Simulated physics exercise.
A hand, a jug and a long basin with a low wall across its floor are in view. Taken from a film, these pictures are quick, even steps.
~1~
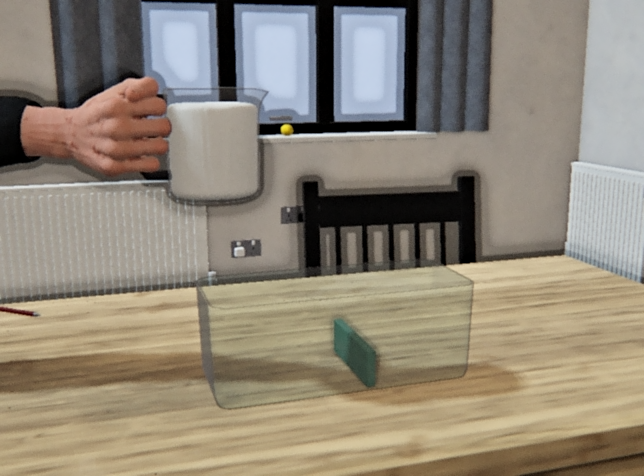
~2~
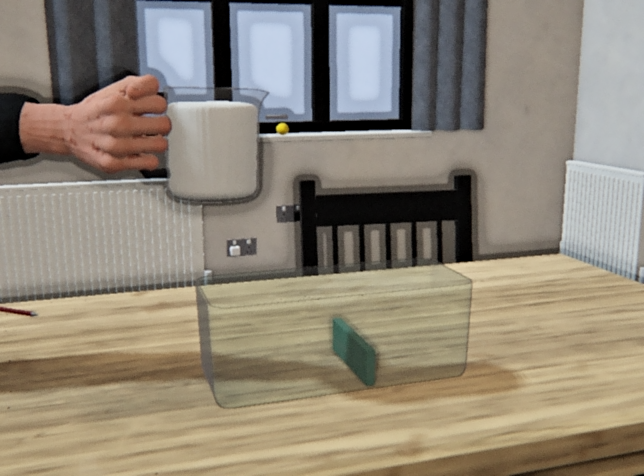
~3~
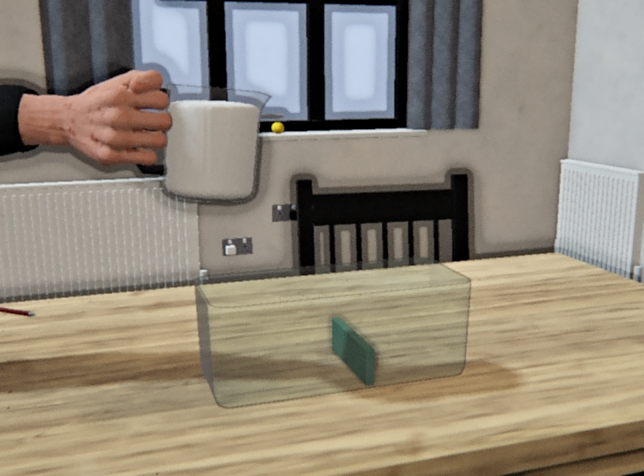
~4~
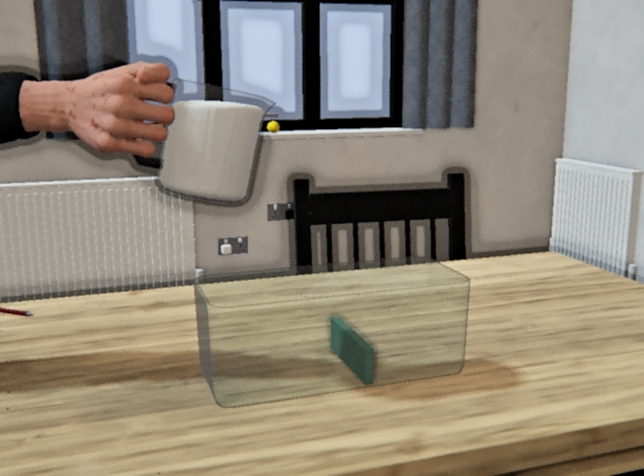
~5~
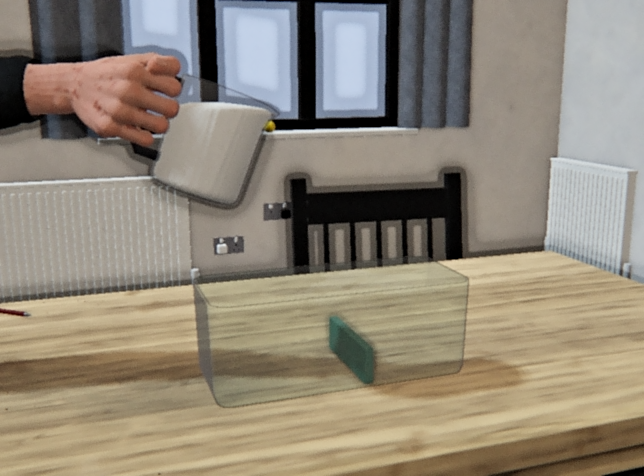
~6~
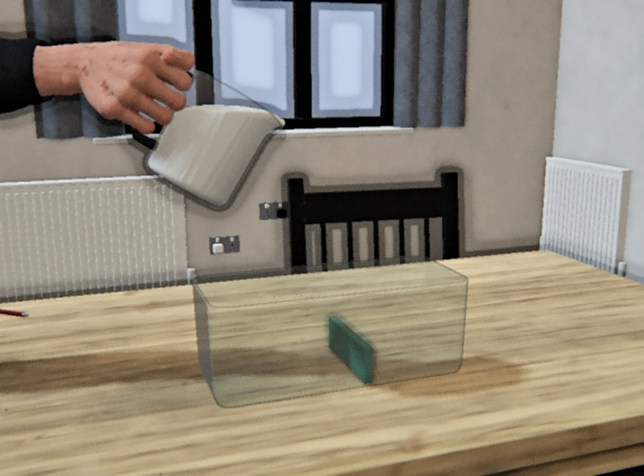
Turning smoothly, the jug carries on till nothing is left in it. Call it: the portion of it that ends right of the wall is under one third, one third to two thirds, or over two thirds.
Under one third.
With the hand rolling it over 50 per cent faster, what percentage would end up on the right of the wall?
I'd estimate about 10 percent ends up there.
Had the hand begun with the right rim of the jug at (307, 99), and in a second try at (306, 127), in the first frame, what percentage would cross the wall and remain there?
About 80 % the first time, about 65 % the second.
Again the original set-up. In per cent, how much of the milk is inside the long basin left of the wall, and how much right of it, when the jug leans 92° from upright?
The left part holds 10 percent and the right part 5 percent.
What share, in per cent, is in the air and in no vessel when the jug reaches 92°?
Airborne share: Approx. 30 %.
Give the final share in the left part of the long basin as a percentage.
Something like 80 per cent, roughly.
A moment on, the jug is tipped on its side and 60 per cent is still to pour, 8 is left of the wall and 3 right of it.
Next, the jug is tipped right over and 15 per cent is still to pour, 53 is left of the wall and 11 right of it.
Then the jug is tipped right over and 2 per cent is still to pour, 75 is left of the wall and 12 right of it.
Later the jug is tipped right over and 0 per cent is still to pour, 79 is left of the wall and 13 right of it.
In the end 79 per cent lies left of the wall, 13 right of it and 8 outside.
